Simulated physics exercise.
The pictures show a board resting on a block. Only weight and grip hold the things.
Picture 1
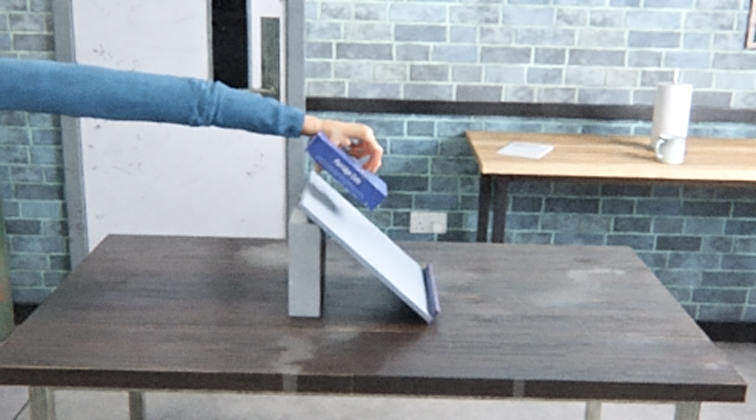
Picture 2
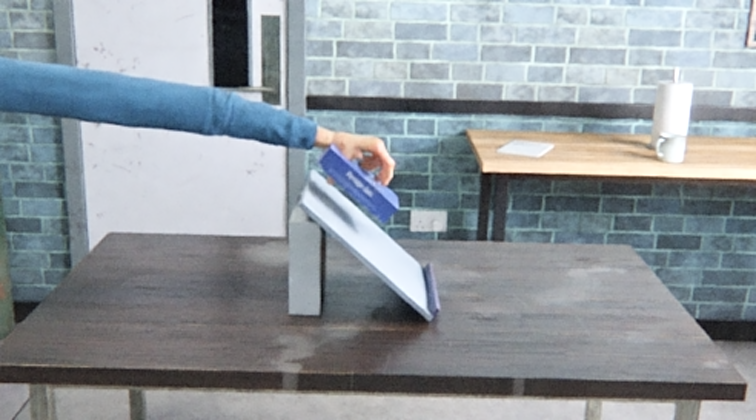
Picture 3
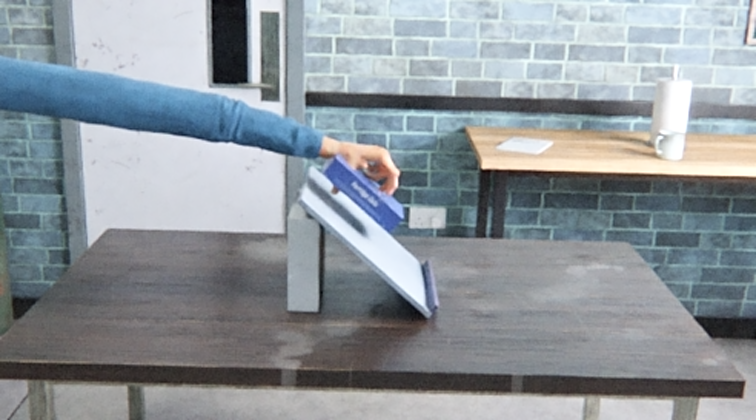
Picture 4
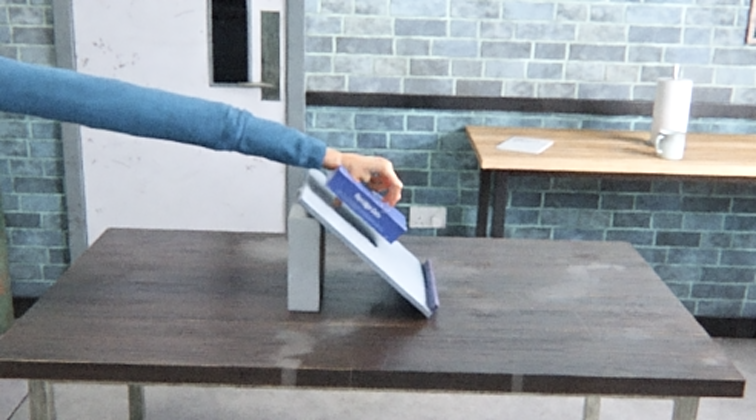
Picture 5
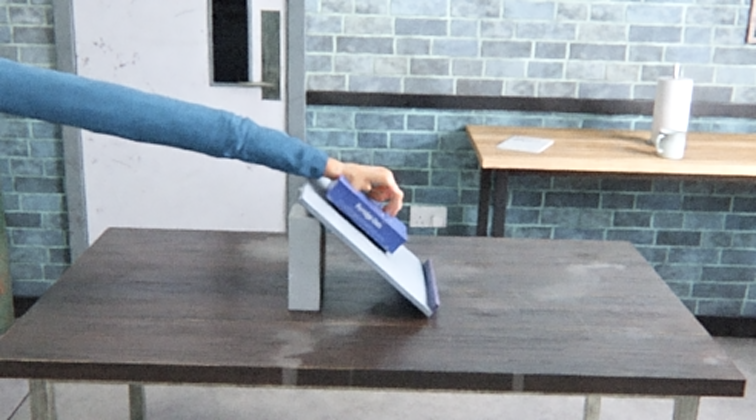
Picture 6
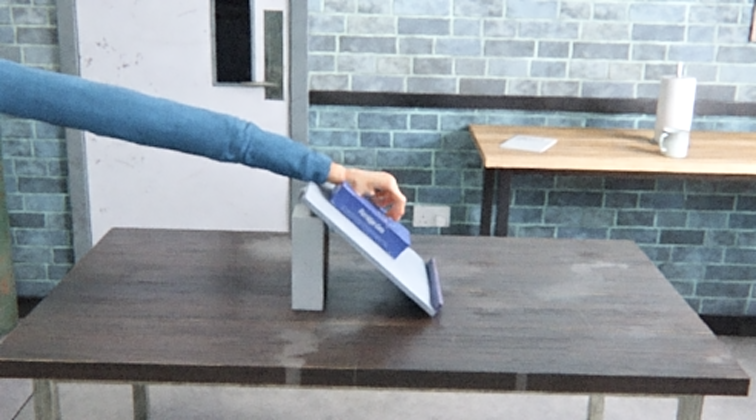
A blue packet, held by a hand in a blue sleeve, moved down a short way and slightly right onto a sloping board propped on a block, with the hand still on it.
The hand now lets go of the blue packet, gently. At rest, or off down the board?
Outcome: The blue packet goes downhill.
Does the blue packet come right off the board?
It stops on the board.
Then, 0.30 s later than the last frame, blue packet moved a little near (390, 235).
Then, 0.40 s later than the last frame, blue packet moved a little near (405, 248).
When it is over, moved from the start, blue packet. End places, in pixels of the last picture, blue packet near (406, 249). The blue packet slides or rolls down.
